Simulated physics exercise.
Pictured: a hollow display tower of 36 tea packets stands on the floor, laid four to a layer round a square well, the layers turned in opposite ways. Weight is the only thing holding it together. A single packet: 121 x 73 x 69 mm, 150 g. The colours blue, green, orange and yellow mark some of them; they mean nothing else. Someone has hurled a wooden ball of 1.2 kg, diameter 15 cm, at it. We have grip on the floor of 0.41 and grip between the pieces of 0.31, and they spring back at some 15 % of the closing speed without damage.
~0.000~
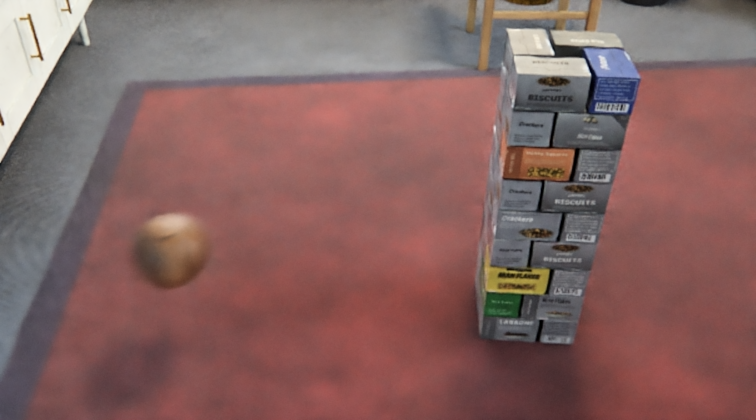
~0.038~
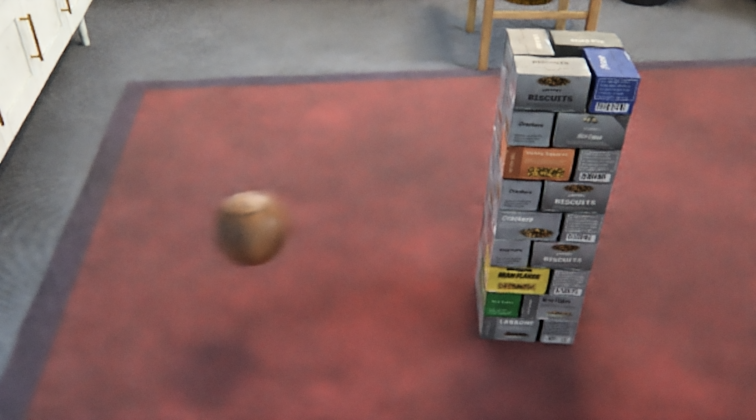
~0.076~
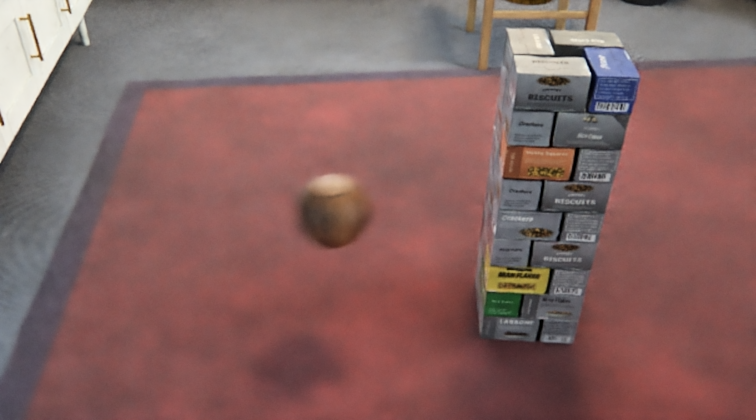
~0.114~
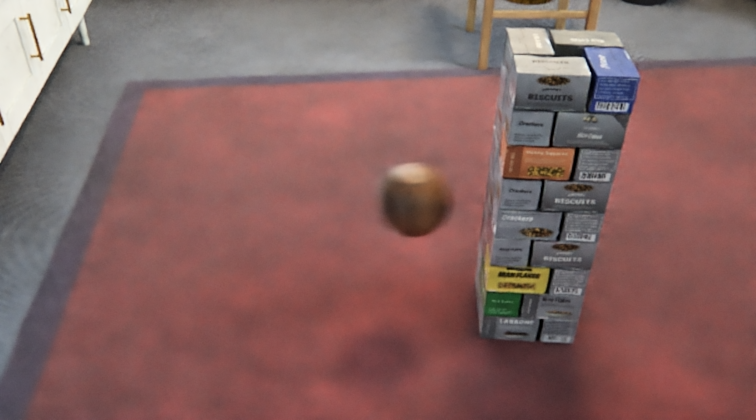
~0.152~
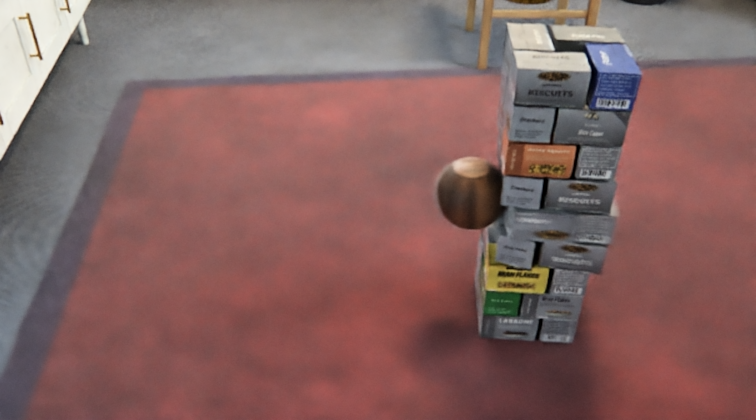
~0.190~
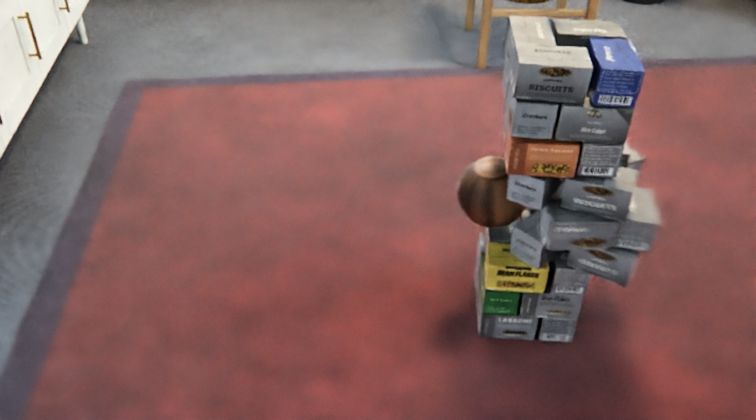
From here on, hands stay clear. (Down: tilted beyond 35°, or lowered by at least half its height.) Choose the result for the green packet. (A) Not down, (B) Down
Not down.
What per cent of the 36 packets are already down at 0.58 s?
By then, 70 per cent.
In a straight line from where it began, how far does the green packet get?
Start and end are some 0 cm apart.
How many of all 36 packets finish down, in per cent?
Estimate: Close to 70%.
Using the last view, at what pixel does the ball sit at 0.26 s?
It should be about (527, 187) in pixels.
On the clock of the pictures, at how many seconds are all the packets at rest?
Around 1.0 s.
After 0.26 s, ball still moving; 2 of the 36 packets down; green packet unmoved; blue packet 6° from how it stood.
After 0.40 s, ball still moving; 23 of the 36 packets down; green packet unmoved; orange packet 72° from how it stood, 16 cm lower.
After 0.58 s, ball still moving; 26 of the 36 packets down; green packet unmoved; orange packet upside down.
After 0.80 s, ball still moving; 26 of the 36 packets down; green packet unmoved; blue packet upside down.
In the end (1.4 s), ball rolling away; 26 of the 36 packets down; green packet unmoved; blue packet on its side; orange packet 41 cm lower. From the last view, middles, green packet near (498, 284), blue packet near (609, 352).
